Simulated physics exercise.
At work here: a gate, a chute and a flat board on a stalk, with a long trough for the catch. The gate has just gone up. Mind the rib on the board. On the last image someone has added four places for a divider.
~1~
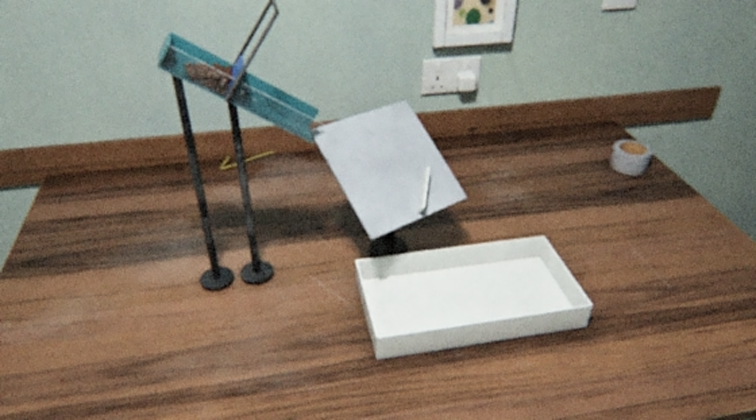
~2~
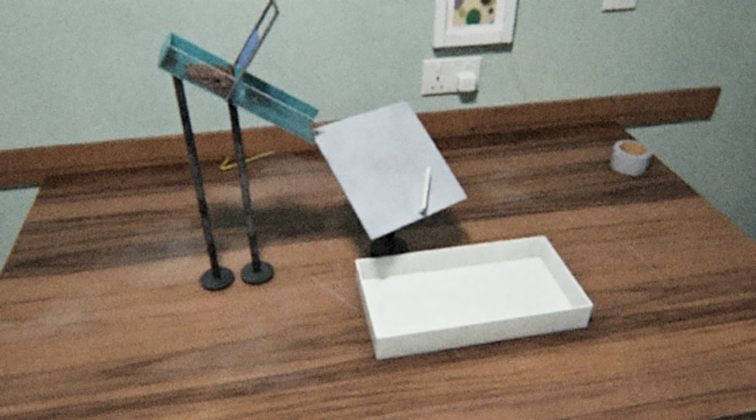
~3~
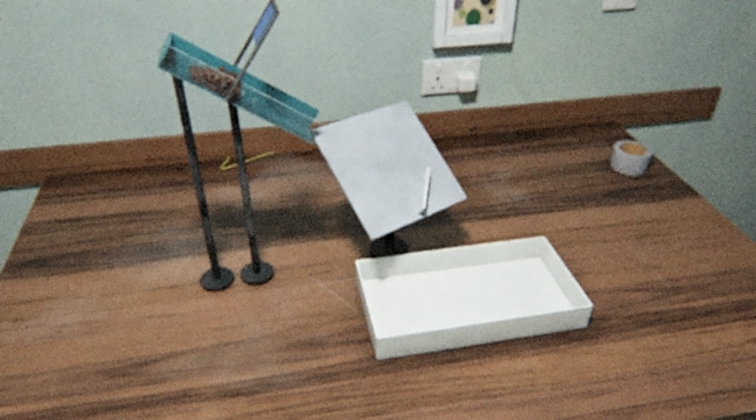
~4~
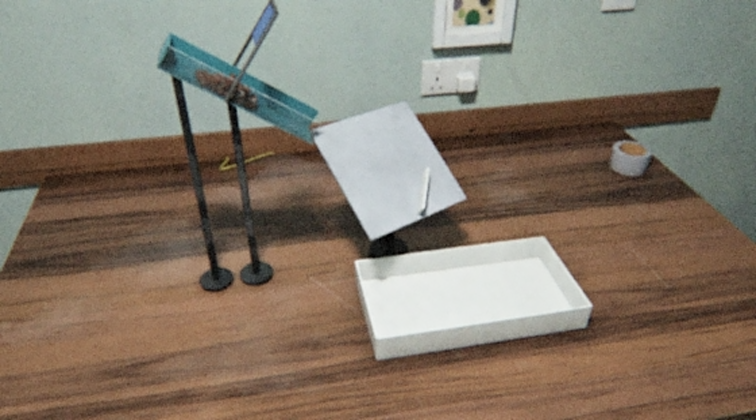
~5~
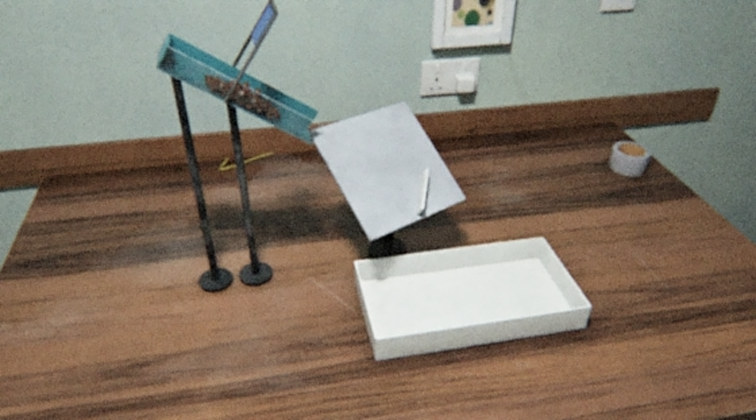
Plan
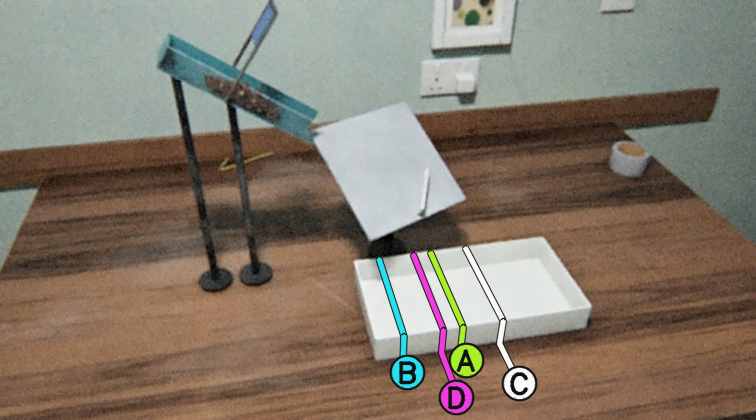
A teal chute on two thin black legs slopes down to the right toward a tilted pale grey board with a thin white rib, seen from slightly above on a brown wood-grain tabletop against a pale green wall. An empty white trough sits in front, with a roll of tape at right and a socket behind. The blue gate rises in its frame and the brown berries slide partway down the chute, while the camera stays essentially still.
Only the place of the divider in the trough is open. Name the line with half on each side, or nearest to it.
The answer is line D.
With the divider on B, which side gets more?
More lands on the right.
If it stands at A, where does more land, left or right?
More lands on the left.
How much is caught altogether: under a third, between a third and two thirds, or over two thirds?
Over two thirds.
On the marked copy, line A crosses the front rim at (462, 326); line B crosses the front rim at (403, 335); line C crosses the front rim at (502, 320); line D crosses the front rim at (443, 329).
Choosing A, of what is caught, nearly all on the left of the divider, a small part on the right.
Choosing B, of what is caught, none on the left of the divider, all on the right.
Choosing C, of what is caught, nearly all on the left of the divider, a stray few on the right.
Choosing D, of what is caught, about half on the left of the divider, about half on the right.
